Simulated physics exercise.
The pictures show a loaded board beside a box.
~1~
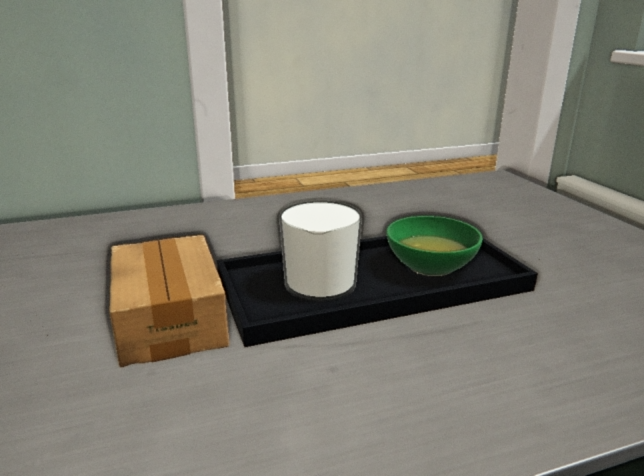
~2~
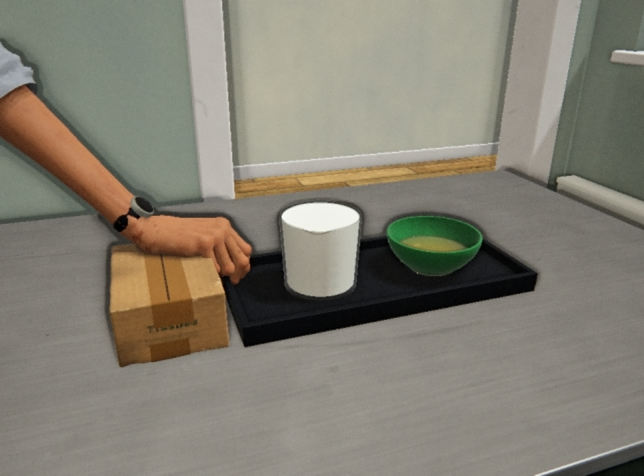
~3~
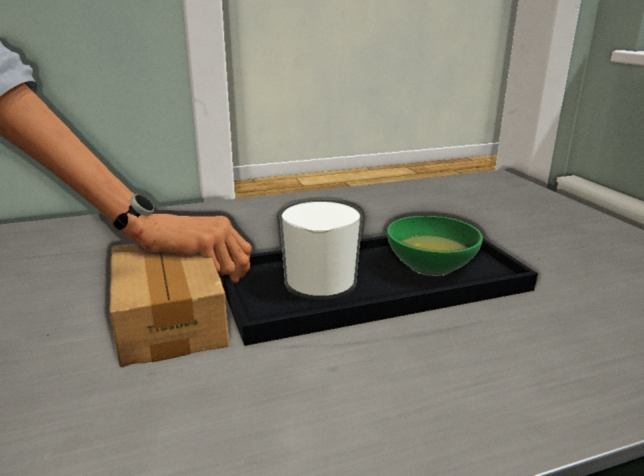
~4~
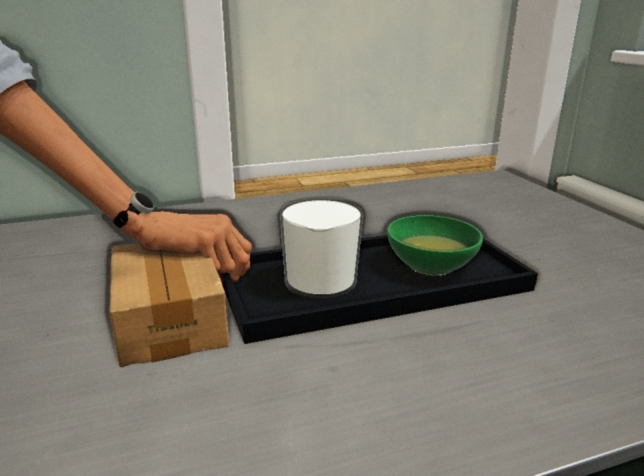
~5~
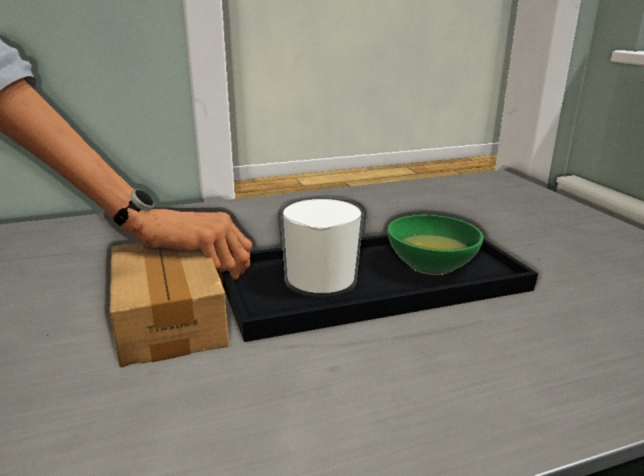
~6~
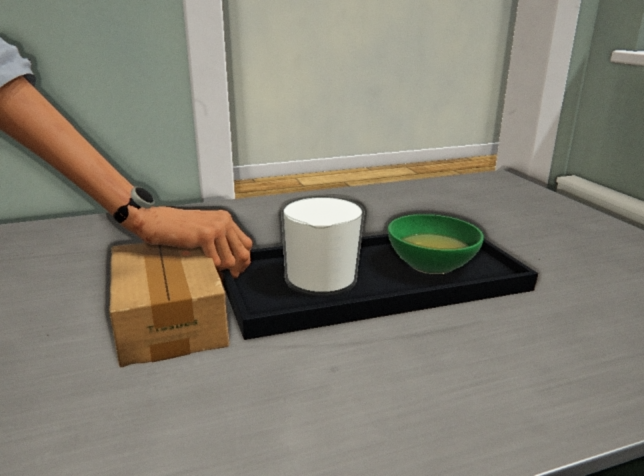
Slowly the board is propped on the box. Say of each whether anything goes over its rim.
The measuring jug loses some and the bowl holds.
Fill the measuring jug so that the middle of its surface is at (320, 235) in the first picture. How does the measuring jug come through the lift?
In that case: Is safe.
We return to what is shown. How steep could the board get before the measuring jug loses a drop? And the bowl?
In turn 6 and 30 degrees.
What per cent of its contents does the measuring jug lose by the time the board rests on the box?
Close to 8 %.
Next, the board slopes by about 7°; measuring jug, it has slopped over; bowl, its rim is dry.
After that, the board slopes by about 13°; measuring jug, it has slopped over; bowl, its rim is dry.
Finally, the board slopes by about 12°, resting on the box; measuring jug, it has slopped over; bowl, its rim is dry.
